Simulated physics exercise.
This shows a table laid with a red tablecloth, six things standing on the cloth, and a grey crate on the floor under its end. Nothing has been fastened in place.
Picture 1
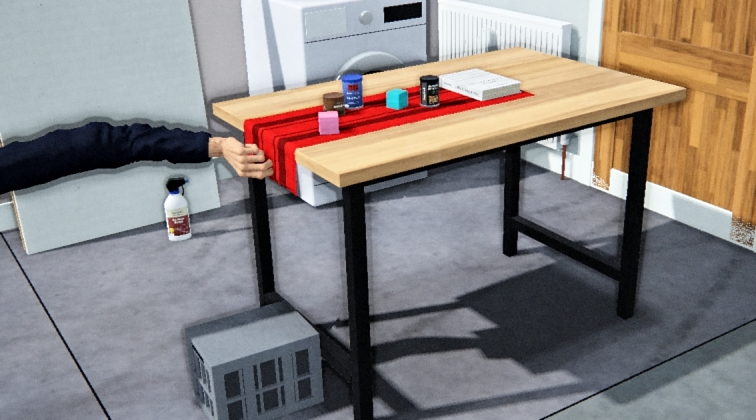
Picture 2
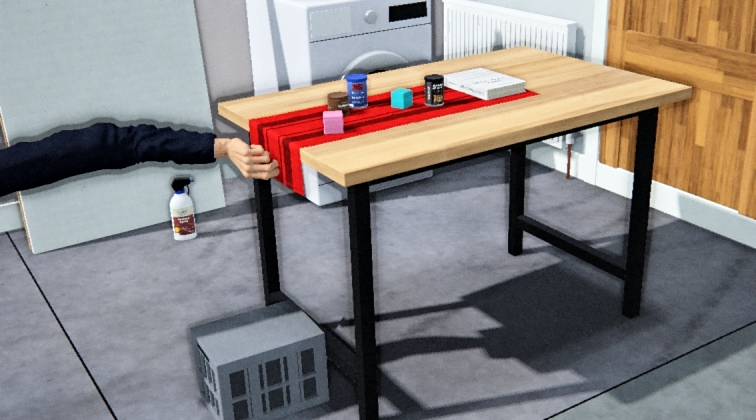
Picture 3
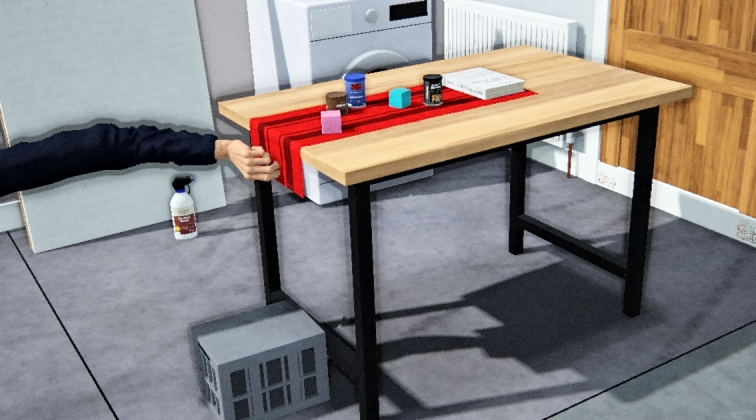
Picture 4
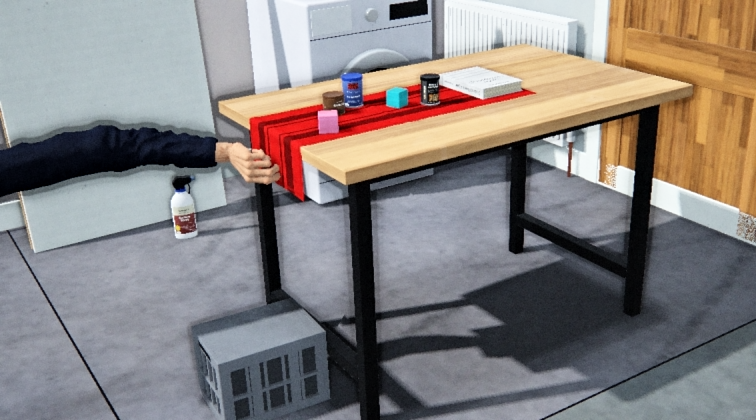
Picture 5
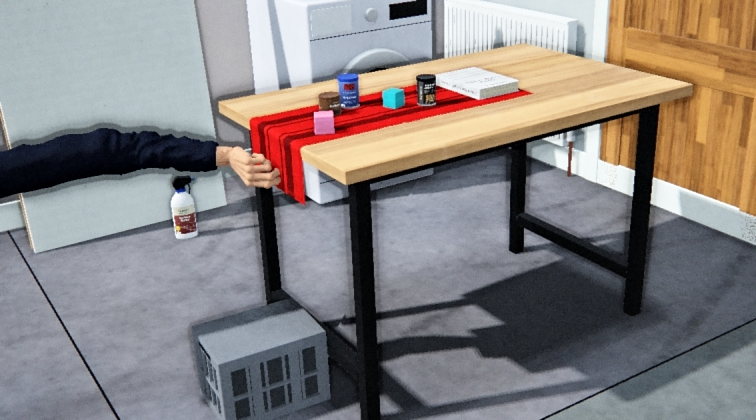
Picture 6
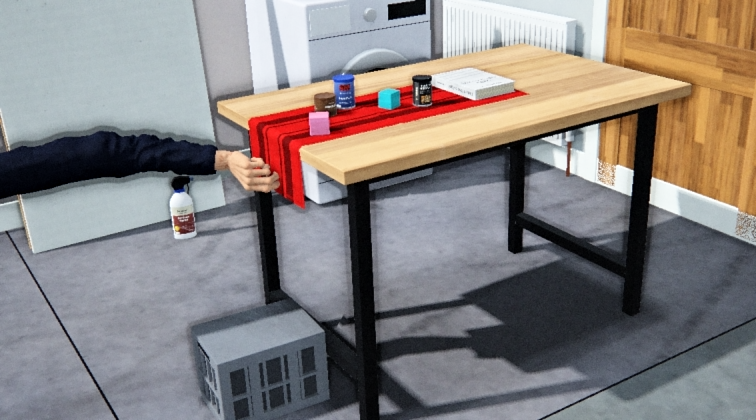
In a room with a washing machine, a hand at the left end of a wooden table slowly pulled a red cloth, and the small cubes, cans and other things on it shifted slightly left.
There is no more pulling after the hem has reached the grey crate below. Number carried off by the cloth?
This will send four of them over the edge.
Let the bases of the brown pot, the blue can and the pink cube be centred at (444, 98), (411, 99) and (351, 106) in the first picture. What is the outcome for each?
Here's how it goes: The brown pot makes it through, the blue can makes it through, and the pink cube ends up down.
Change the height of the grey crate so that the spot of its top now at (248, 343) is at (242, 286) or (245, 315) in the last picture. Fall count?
The count would be 2 and then 3.
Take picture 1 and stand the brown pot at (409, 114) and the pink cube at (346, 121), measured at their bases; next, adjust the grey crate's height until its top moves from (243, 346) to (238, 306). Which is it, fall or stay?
The brown pot ends up still on top and the pink cube ends up off the top.
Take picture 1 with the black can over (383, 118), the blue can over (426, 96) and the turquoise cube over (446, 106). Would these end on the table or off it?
Briefly: Black can drops; blue can stays; turquoise cube stays.
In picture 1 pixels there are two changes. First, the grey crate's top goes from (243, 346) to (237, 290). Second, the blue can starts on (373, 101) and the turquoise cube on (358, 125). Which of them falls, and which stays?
In the end the blue can is still on top and the turquoise cube is no longer on top.
Soon after, hem near (282, 276); pink cube and brown pot gone.
After that, hem on the crate; pink cube, brown pot and blue can gone.
In the end, hem on the crate; pink cube, brown pot, blue can and turquoise cube gone. The table loses four.
